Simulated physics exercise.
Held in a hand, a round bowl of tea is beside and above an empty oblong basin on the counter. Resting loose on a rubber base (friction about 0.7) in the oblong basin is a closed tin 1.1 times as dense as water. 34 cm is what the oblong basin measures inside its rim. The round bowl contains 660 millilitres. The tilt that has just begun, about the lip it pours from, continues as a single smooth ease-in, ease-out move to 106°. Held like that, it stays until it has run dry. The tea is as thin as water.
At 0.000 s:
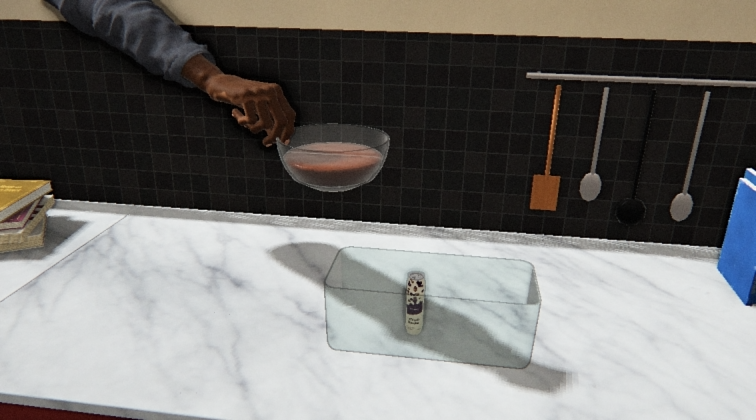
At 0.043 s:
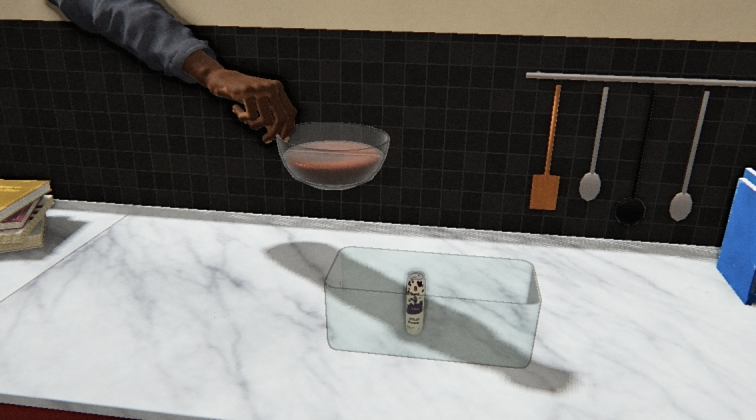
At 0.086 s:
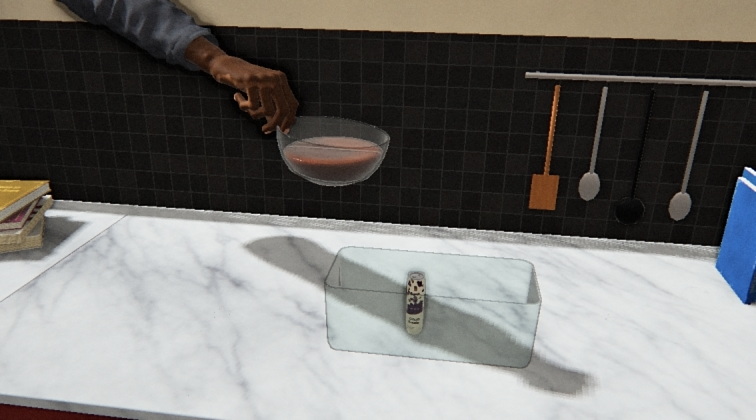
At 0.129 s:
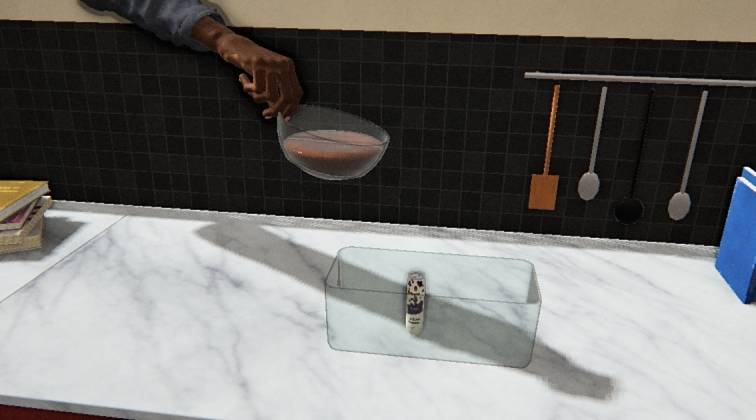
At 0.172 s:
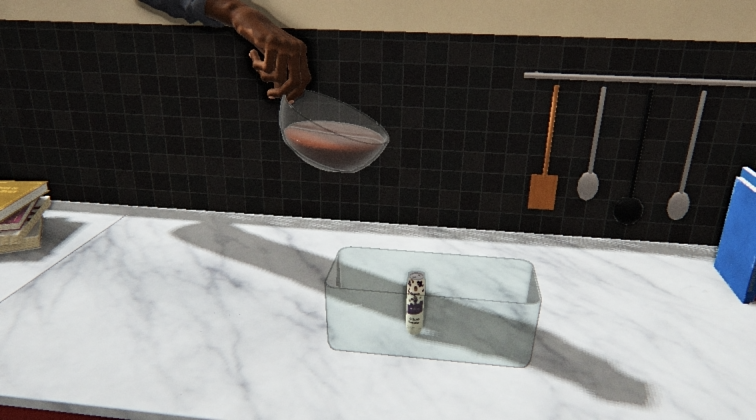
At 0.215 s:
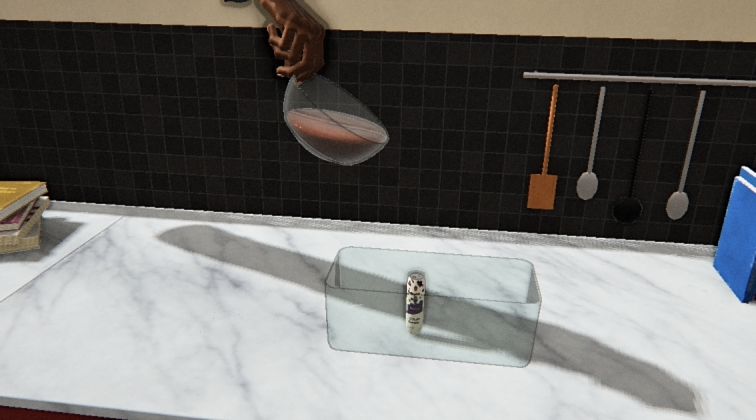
A hand in a blue-grey sleeve holds a clear round bowl of reddish tea above a white marble counter, seen from the front and slightly above. A clear oblong basin with a small patterned tin inside stands below, books at left, a blue object at right, utensils hanging on dark tiles. The hand rises, tilting the bowl steadily rightward while shadows shift and the view stays still.
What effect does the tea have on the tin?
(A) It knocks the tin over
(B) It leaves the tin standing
It knocks the tin over.
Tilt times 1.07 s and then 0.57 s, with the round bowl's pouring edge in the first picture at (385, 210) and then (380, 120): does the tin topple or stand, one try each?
The tin stays vertical the first time and overturns the second time.
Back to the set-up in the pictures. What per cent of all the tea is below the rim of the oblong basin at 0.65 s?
Some 72 per cent.
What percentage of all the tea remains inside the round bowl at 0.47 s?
Remaining: Near 26 % of the total.
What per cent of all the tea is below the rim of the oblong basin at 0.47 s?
Close to 0 in a hundred.
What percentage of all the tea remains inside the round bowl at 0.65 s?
Close to 0 percent of the total.
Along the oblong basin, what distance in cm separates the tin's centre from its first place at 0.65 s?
Measured centre to centre, about 0 cm.
Then, 0.47 s in, the tilt is 100° and 26 per cent is still to pour; the tin stands where it began.
Then, 0.65 s in, the tilt is 106° and 0 per cent is still to pour; the tin stands where it began.
Then, 0.84 s in, the tilt is 106° and 0 per cent is still to pour; the tin leans 22°.
Then, 1.05 s in, the tilt is 106° and 0 per cent is still to pour; the tin lies on its side.
Finally, the tin lies on its side.
